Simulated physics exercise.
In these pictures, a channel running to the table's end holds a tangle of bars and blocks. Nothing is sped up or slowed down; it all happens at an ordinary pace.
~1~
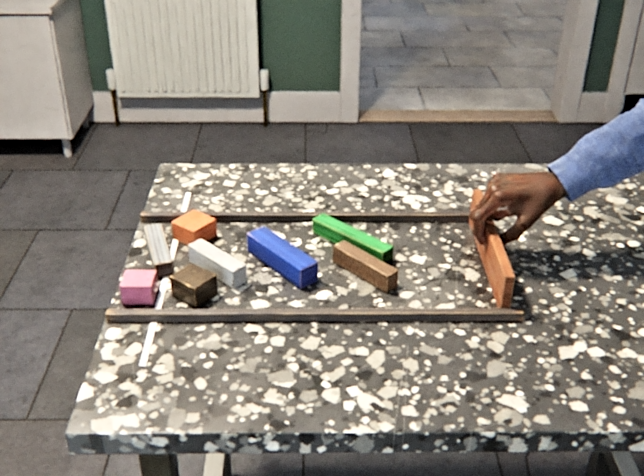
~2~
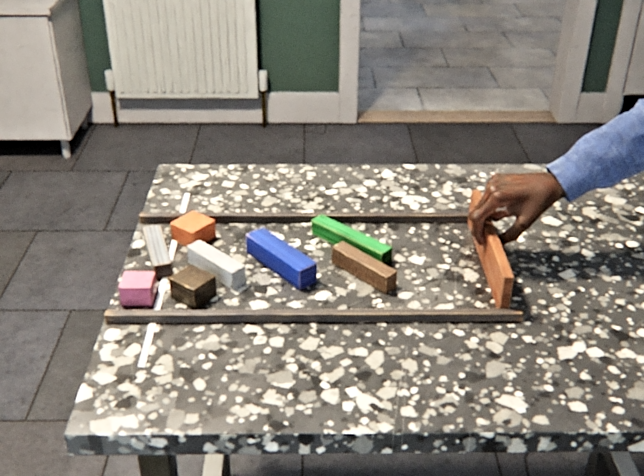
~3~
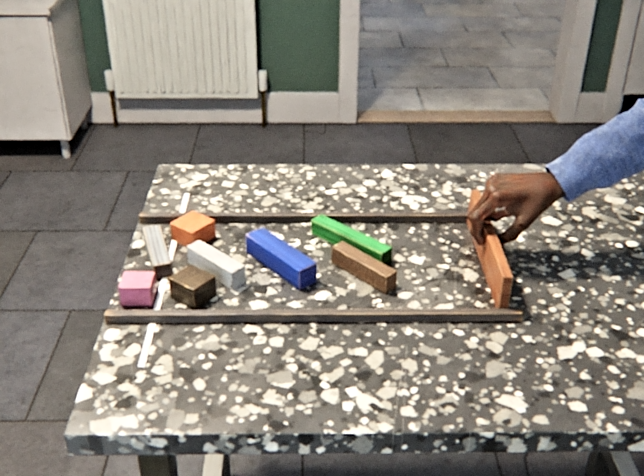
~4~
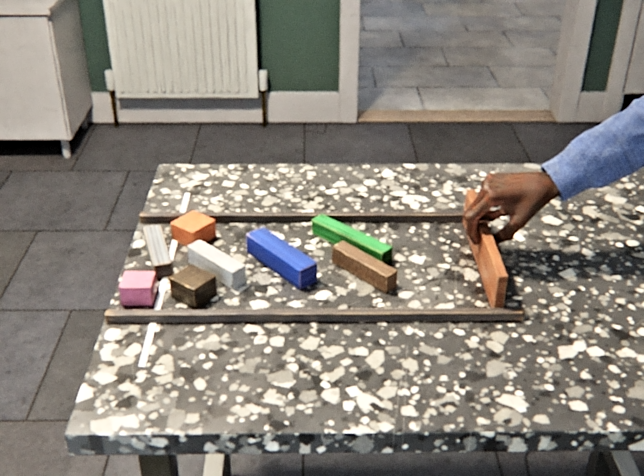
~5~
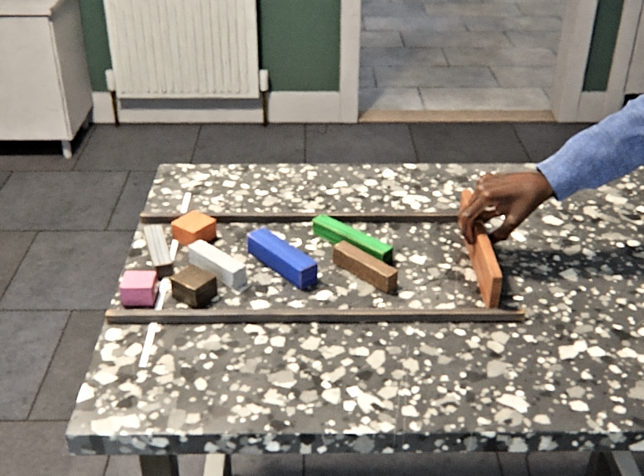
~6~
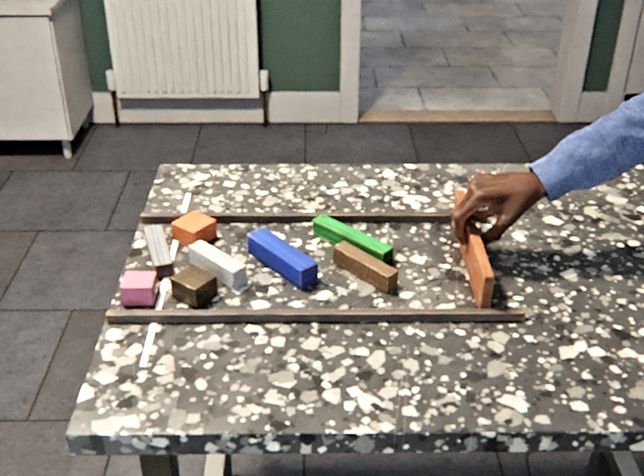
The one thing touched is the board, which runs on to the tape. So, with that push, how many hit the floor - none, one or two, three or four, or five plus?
After the push, three or four are missing from the table.
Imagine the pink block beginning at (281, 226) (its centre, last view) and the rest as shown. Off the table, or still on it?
Result: It does not come off.
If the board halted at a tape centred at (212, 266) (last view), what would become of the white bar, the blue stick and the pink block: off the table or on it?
This time the white bar does not drop; after it, the blue stick does not drop; finally, the pink block drops.
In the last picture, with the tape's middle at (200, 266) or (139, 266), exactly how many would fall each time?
So it's 2 the first time and 7 the second time.
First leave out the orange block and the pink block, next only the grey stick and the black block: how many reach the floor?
The number is 3 for the first case and 2 for the second.
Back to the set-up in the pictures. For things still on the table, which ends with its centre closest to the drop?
The blue stick is the one.
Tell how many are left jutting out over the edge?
The total here is 2.
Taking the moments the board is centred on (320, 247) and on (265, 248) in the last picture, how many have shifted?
So 3, and at the other place 5.
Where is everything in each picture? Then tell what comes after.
Pink block (139, 287); grey stick (159, 250); orange block (195, 229); board (490, 247); tape (169, 265), in the first picture.
Grey stick (158, 251); black block (193, 286), in the second picture.
Orange block (193, 230); board (488, 247), in the third picture.
Pink block (139, 288); blue stick (281, 257), in the fourth picture.
Grey stick (159, 251); white bar (217, 264), in the fifth picture.
Pink block (140, 288); grey stick (159, 251); orange block (195, 230); board (471, 247); tape (169, 266), in the sixth picture.
Soon after, none off yet; pink block at rest near (140, 288); grey stick at rest near (159, 251); orange block at rest near (195, 230).
Then, none off yet; pink block moved about its own width near (110, 289); grey stick moved a little near (126, 253); orange block moved a little near (182, 230).
At rest, the number that fall off is three or four; fallen, white bar, black block, grey stick and pink block.
